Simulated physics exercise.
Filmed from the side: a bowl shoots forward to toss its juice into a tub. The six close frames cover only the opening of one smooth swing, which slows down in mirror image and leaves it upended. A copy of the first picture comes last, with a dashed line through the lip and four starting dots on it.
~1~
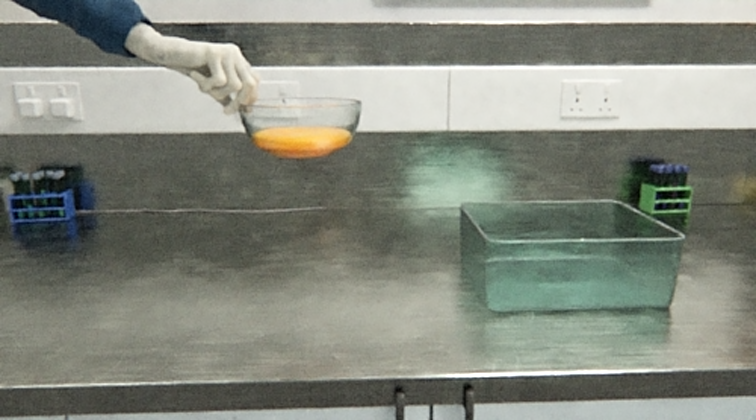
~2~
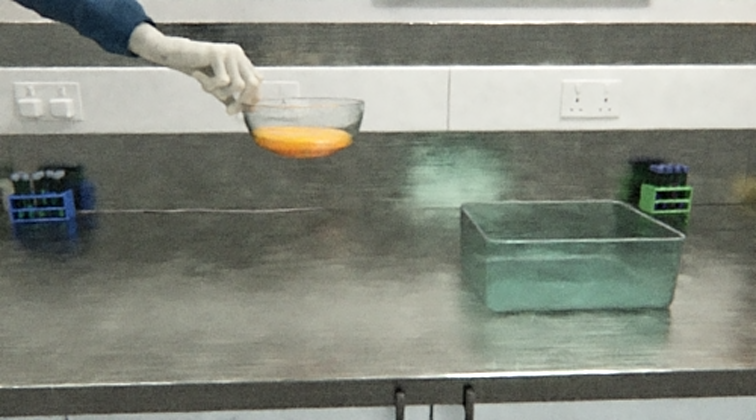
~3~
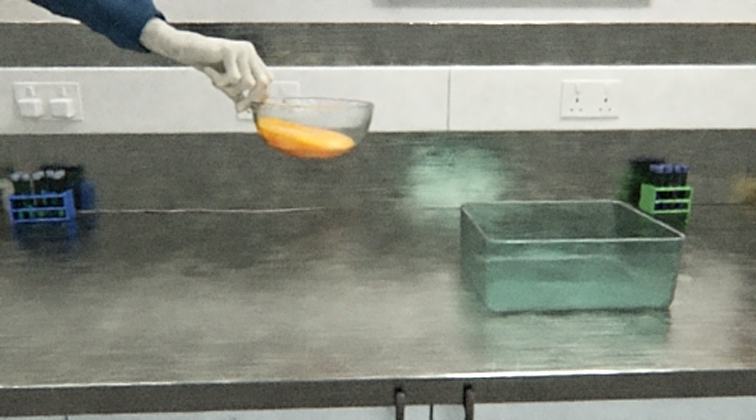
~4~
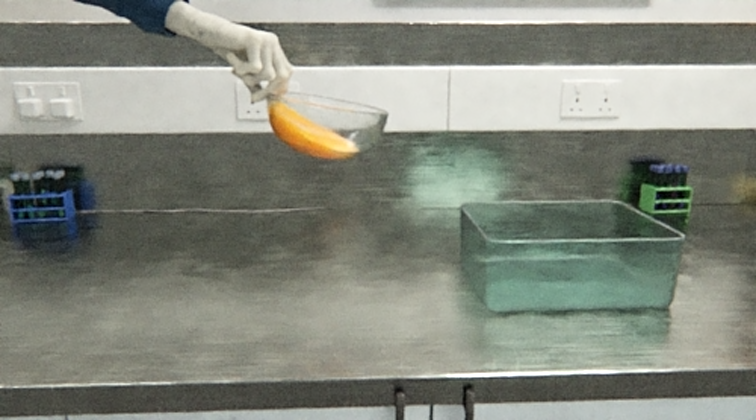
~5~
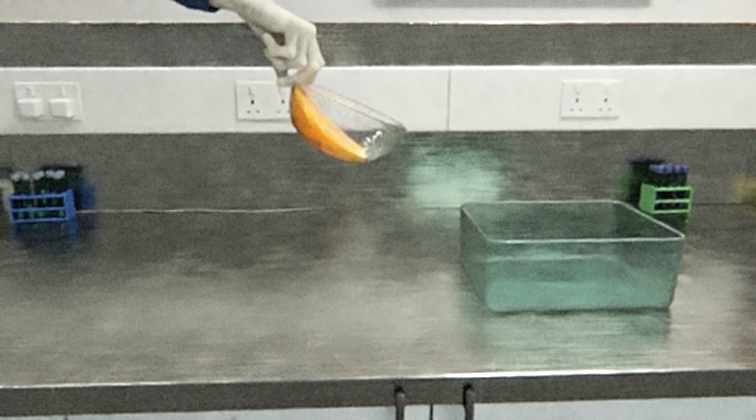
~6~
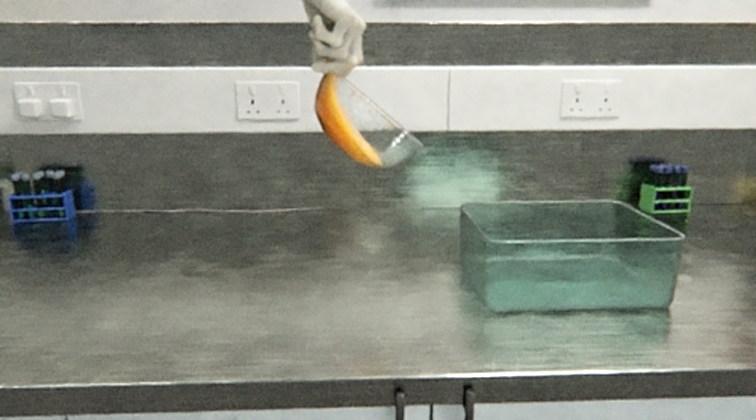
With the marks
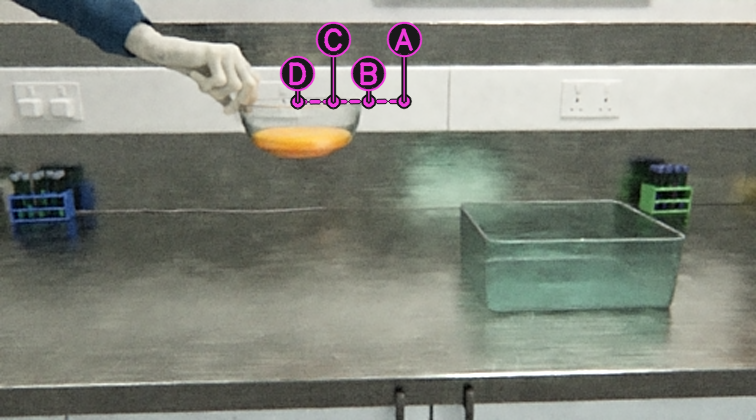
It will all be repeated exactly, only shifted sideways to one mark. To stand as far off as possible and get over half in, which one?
C is the one.
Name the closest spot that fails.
That would be D.
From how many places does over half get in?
Three of the four.
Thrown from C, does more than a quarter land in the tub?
Yes, it does.
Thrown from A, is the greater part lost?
No, not at all.
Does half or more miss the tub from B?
No, that is safe.
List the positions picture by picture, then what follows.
The first picture shows upright, lip at (360, 101); tub from (484, 308) to (671, 305); nothing has left yet.
The second picture shows upright, lip at (363, 101); nothing has left yet.
The third picture shows tipped about 2°, lip at (372, 103); nothing has left yet.
The fourth picture shows tipped about 10°, lip at (387, 112); nothing has left yet.
The fifth picture shows tipped about 23°, lip at (405, 126); nothing has left yet.
The sixth picture shows tipped about 40°, lip at (421, 144); juice is over the rim, down to (334, 70).
In magenta, A at (404, 101); B at (368, 101); C at (333, 101); D at (297, 101).
With A, about 80 % lands in the tub, 9 % falls short and 11 % goes beside or beyond.
With B, about 82 % lands in the tub, 5 % falls short and 13 % goes beside or beyond.
With C, about 74 % lands in the tub, 17 % falls short and 9 % goes beside or beyond.
With D, about 21 % lands in the tub, 75 % falls short and 4 % goes beside or beyond.
